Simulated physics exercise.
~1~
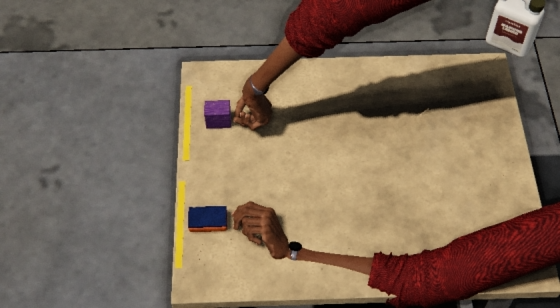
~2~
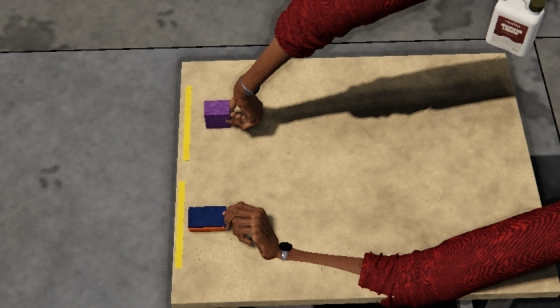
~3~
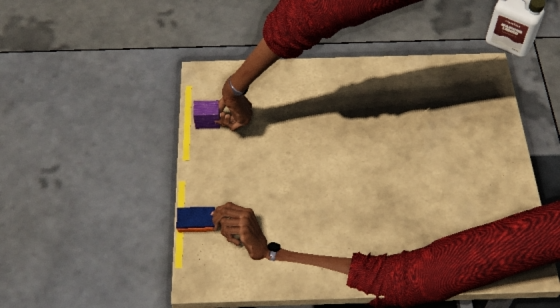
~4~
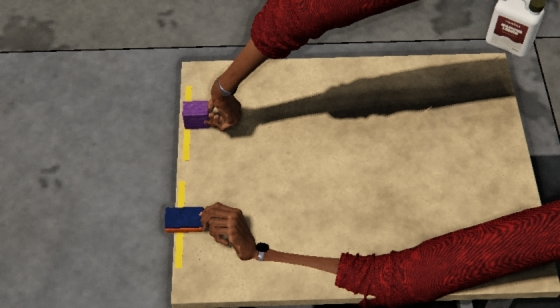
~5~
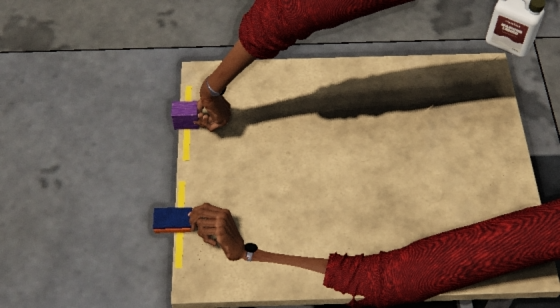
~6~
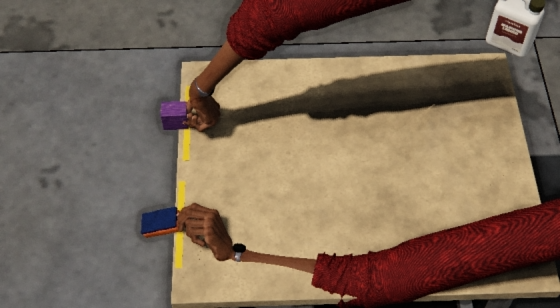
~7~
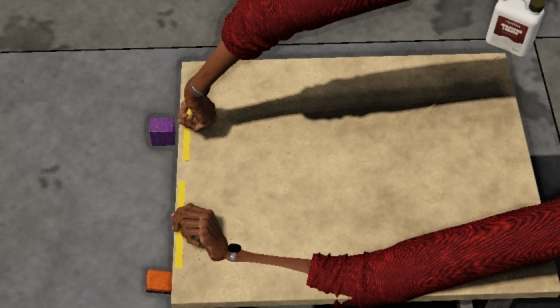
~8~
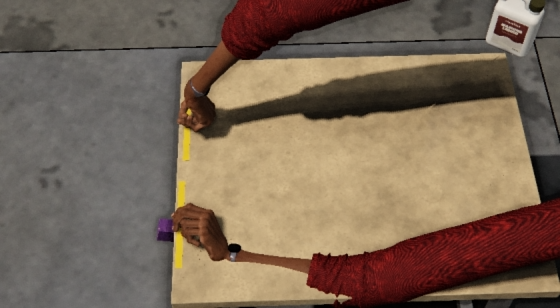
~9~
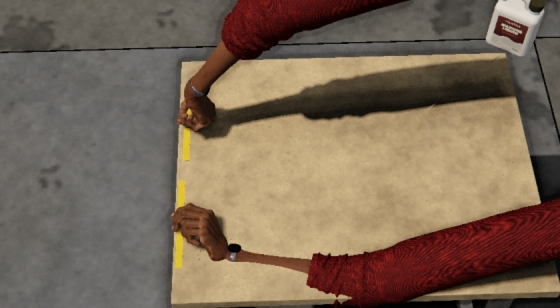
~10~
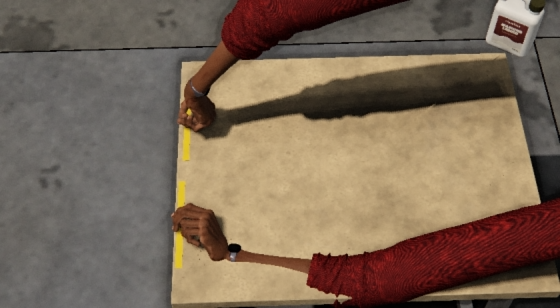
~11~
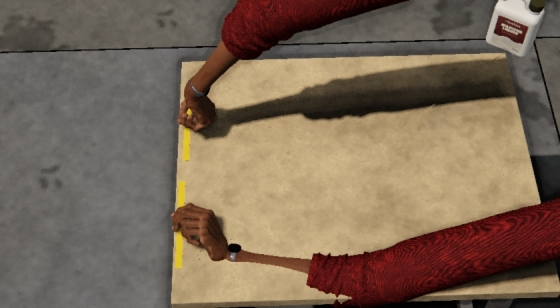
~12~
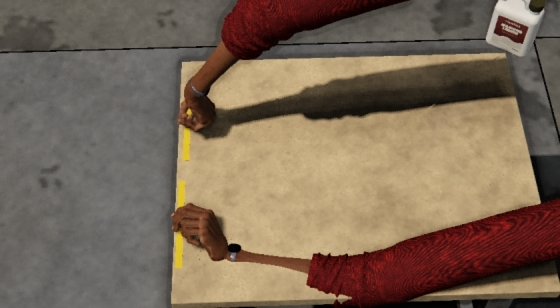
At a table's taped left edge, two hands push a purple block and a blue-and-orange sponge leftward until both fall off.
